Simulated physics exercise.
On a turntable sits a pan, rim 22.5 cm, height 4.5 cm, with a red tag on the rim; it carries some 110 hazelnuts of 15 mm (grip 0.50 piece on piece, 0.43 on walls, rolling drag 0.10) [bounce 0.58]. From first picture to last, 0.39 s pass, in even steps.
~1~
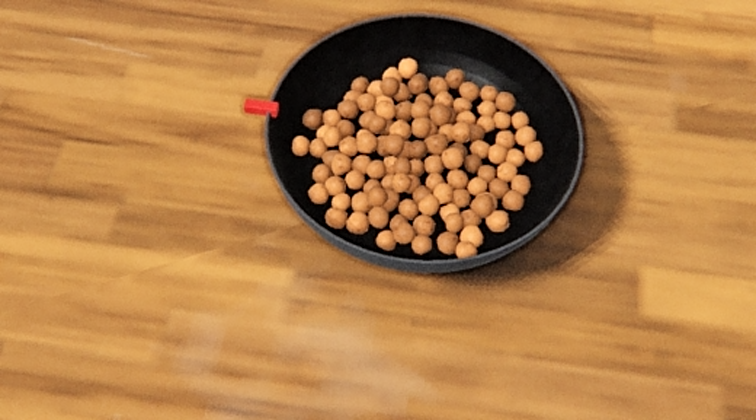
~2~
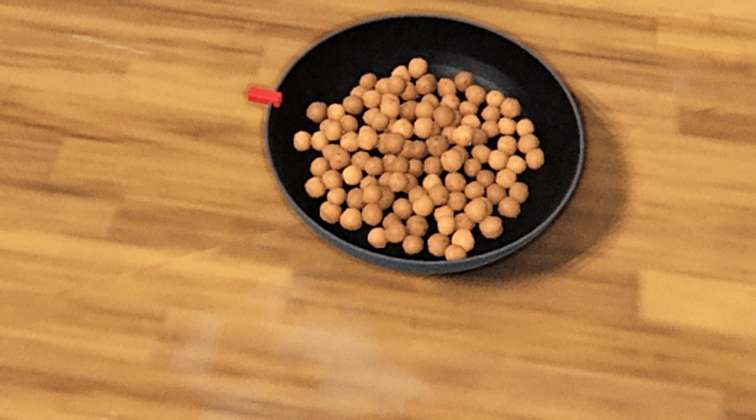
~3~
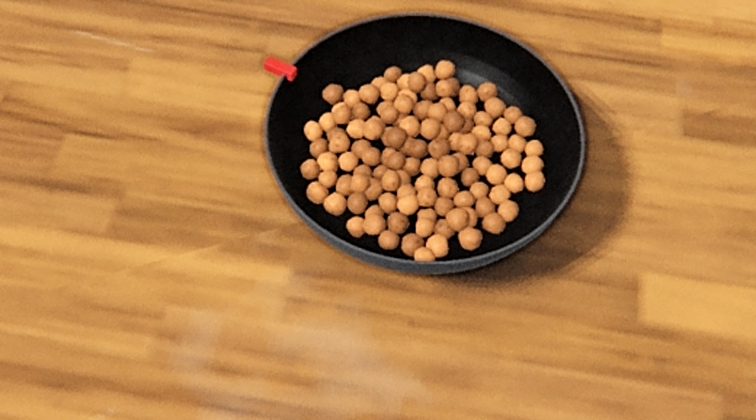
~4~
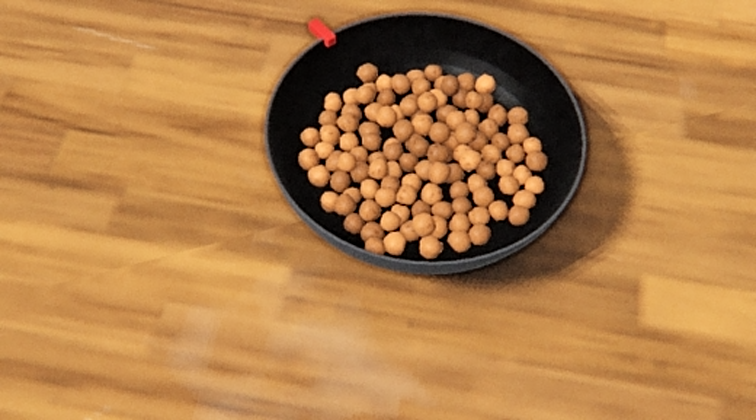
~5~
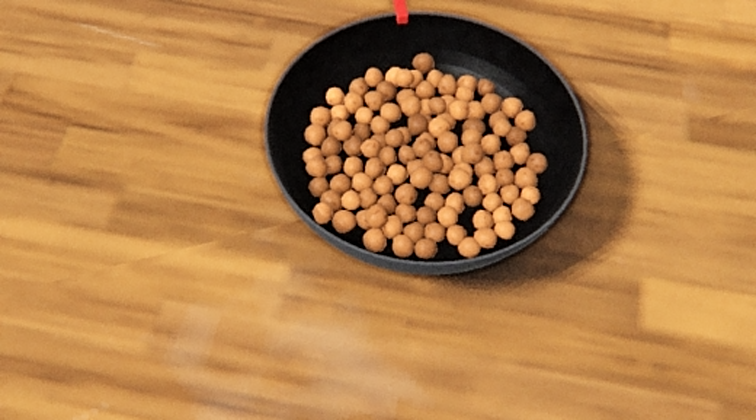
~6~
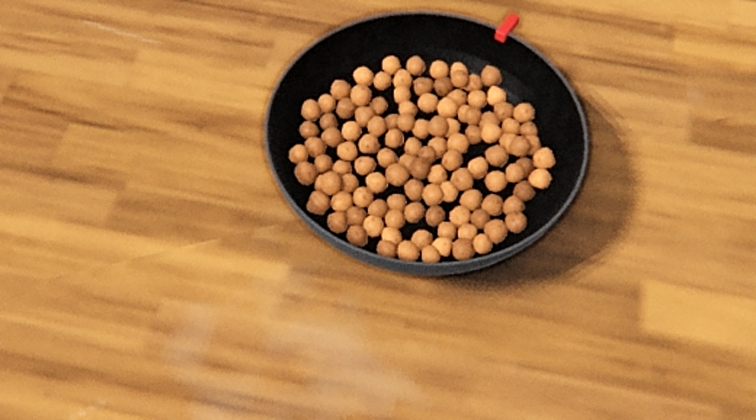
On a wooden surface, a dark pan of brown balls turns clockwise with increasing speed.
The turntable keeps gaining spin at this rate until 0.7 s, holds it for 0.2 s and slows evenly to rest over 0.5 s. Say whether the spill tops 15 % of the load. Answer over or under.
Share that leaves it, set against 15 %: Under.
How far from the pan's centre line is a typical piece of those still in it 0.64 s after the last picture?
Some 10.0 cm.
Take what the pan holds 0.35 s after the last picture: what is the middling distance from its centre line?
About 9.5 cm.
Then, 0.35 s after the last picture, pan 100 %; middle of the pieces not yet landed near (422, 145).
Then, 0.64 s after the last picture, pan 95 %; middle of the pieces not yet landed near (425, 140).
Then, 0.90 s after the last picture, pan 95 %; middle of the pieces not yet landed near (425, 148).
Then, 1.16 s after the last picture, pan 95 %; middle of the pieces not yet landed near (422, 154).
In the end, pan 95 %.
